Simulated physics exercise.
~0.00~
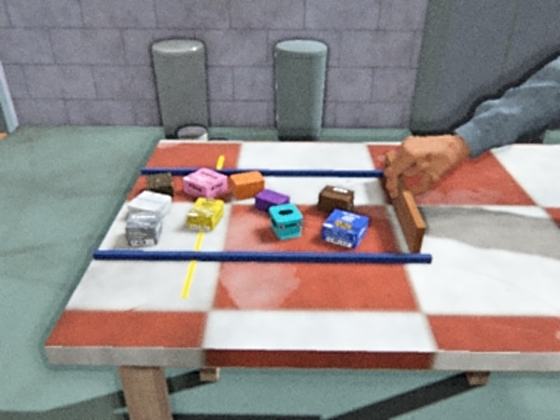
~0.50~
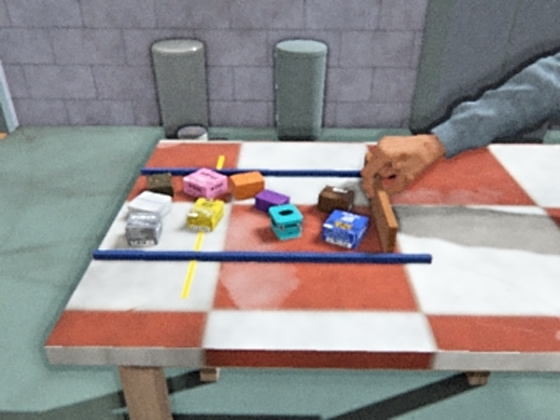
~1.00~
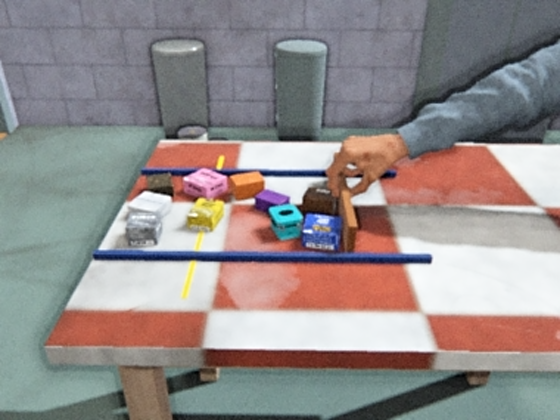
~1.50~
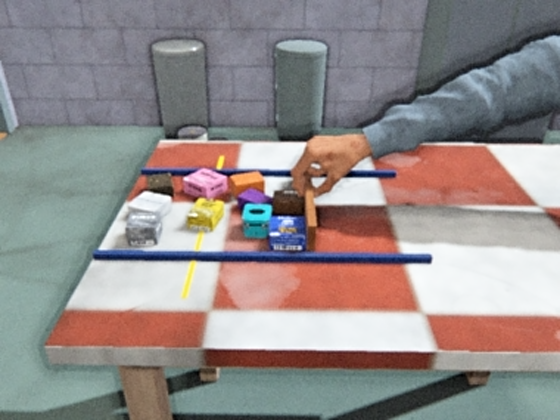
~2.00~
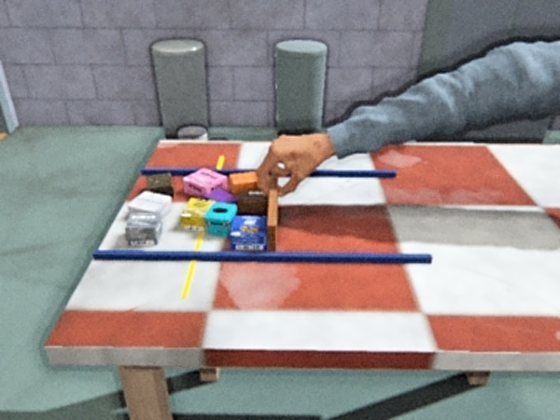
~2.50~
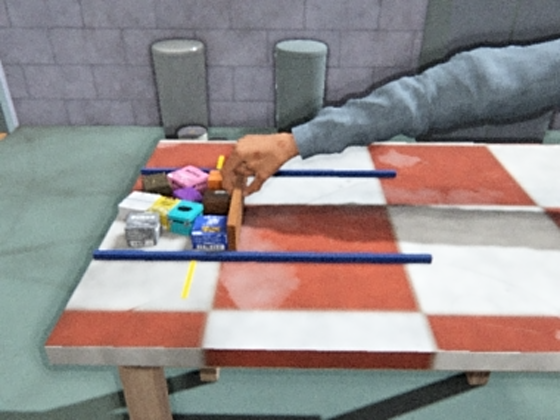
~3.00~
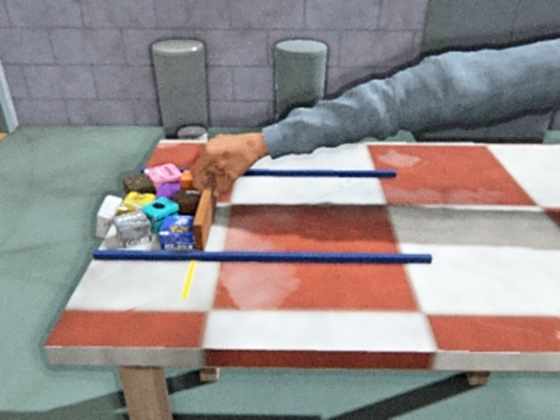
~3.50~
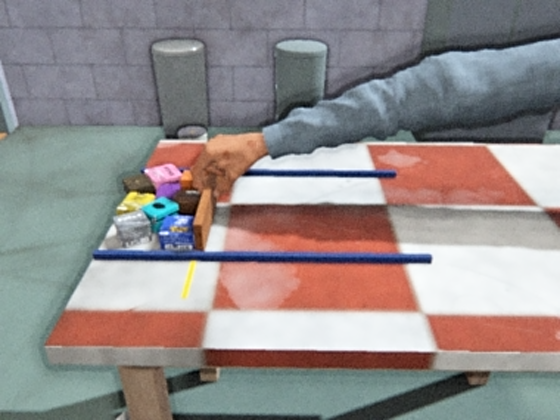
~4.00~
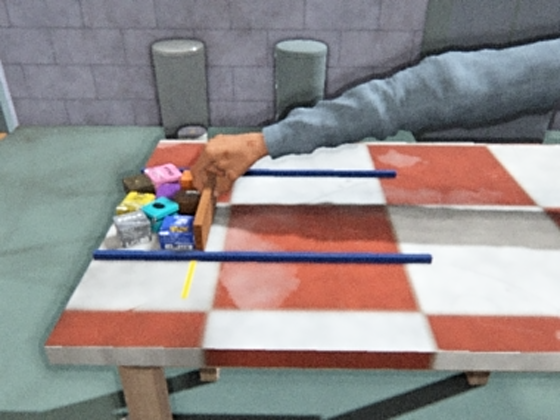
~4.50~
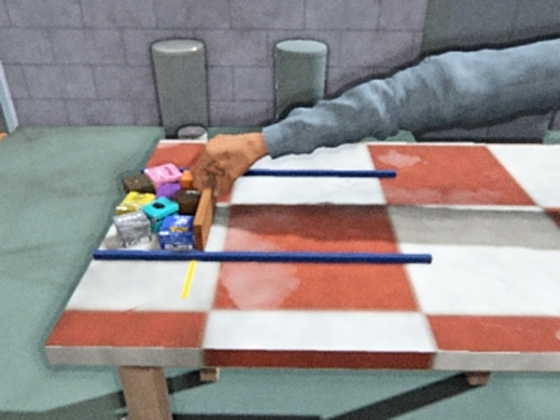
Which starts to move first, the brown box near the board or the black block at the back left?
The brown box moves first, as the board reaches it early in the push. The black block at the back left only shifts near the end, when the bunched pieces are pressed up to the table's left end.
At the start, a jumble of small coloured boxes and blocks lies between two blue rails on a red and white checked table, and a hand holds an upright wooden board at the right. The hand slides the board left until it meets the blue and brown boxes and pushes them along. The turquoise case is caught up next, and the pieces bunch together toward the table's left end. As the board reaches the yellow tape, the white box tips over the edge and drops out of sight. The board stops there, and the rest stay crowded on the table.
